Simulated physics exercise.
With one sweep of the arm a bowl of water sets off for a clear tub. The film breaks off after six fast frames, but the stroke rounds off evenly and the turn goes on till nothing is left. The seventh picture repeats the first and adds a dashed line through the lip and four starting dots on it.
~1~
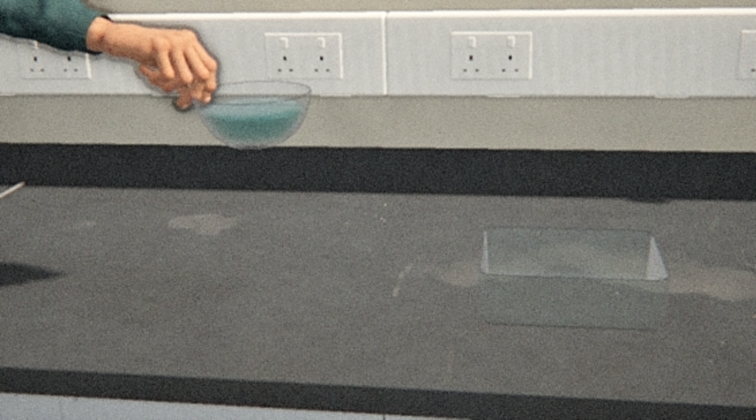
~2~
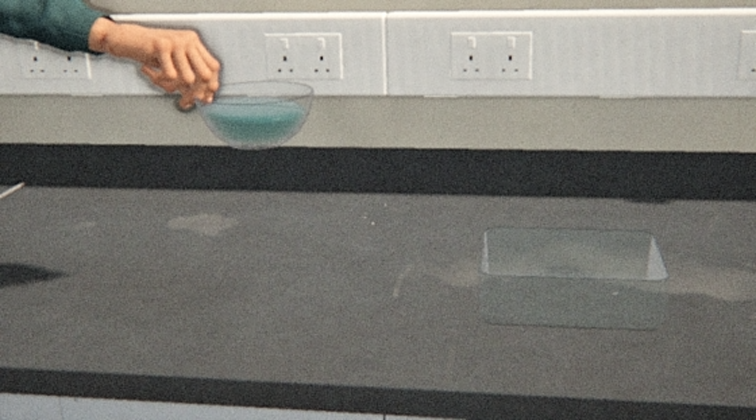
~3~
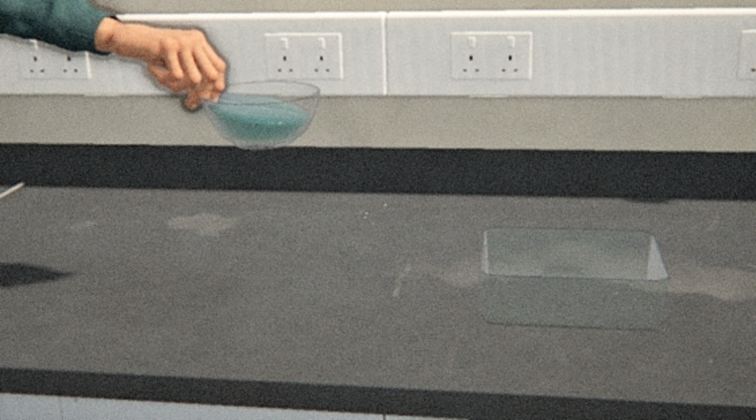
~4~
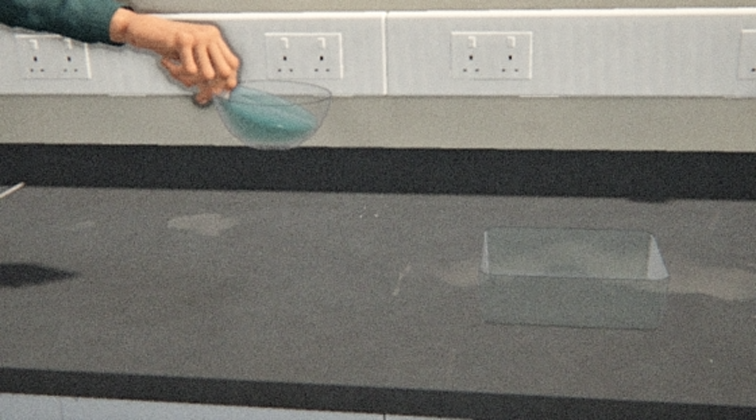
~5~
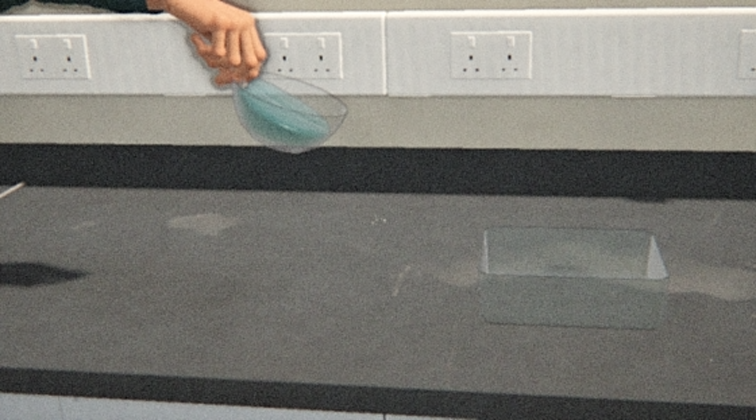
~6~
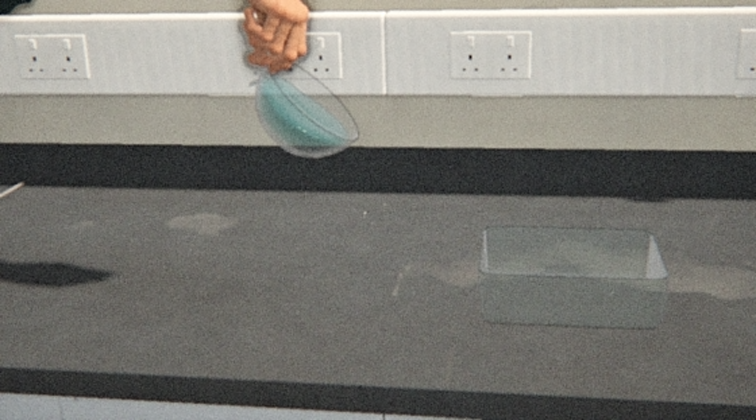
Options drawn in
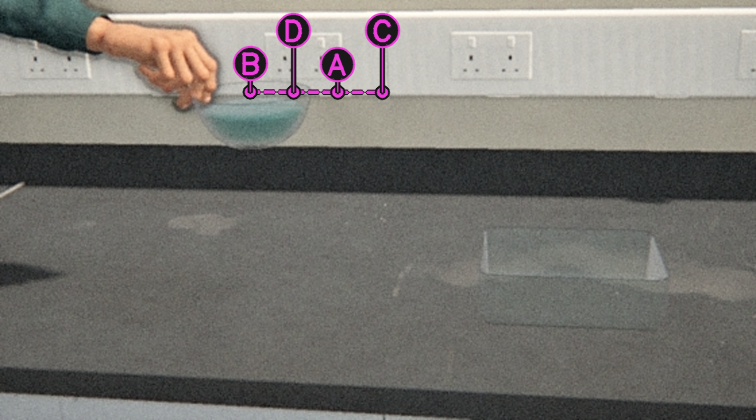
To begin with, a hand holds a clear bowl of blue-green liquid upright at the upper left, above a dark worktop with an empty clear tub on the right. The hand moves slightly right, then carries the bowl further right and tilts it steeply toward the tub, the liquid still inside.
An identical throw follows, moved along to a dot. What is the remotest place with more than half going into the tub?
C will do.
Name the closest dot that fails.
It is A.
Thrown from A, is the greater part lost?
Yes, it does.
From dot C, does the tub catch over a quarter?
Yes, it does.
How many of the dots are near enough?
One.
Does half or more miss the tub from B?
Yes, it does.
In magenta, A at (337, 92); B at (250, 91); C at (382, 92); D at (293, 92).
With A, about 6 % lands in the tub, 90 % falls short and 4 % goes beside or beyond.
With B, about 0 % lands in the tub, 100 % falls short.
With C, about 68 % lands in the tub, 13 % falls short and 19 % goes beside or beyond.
With D, about 0 % lands in the tub, 100 % falls short.
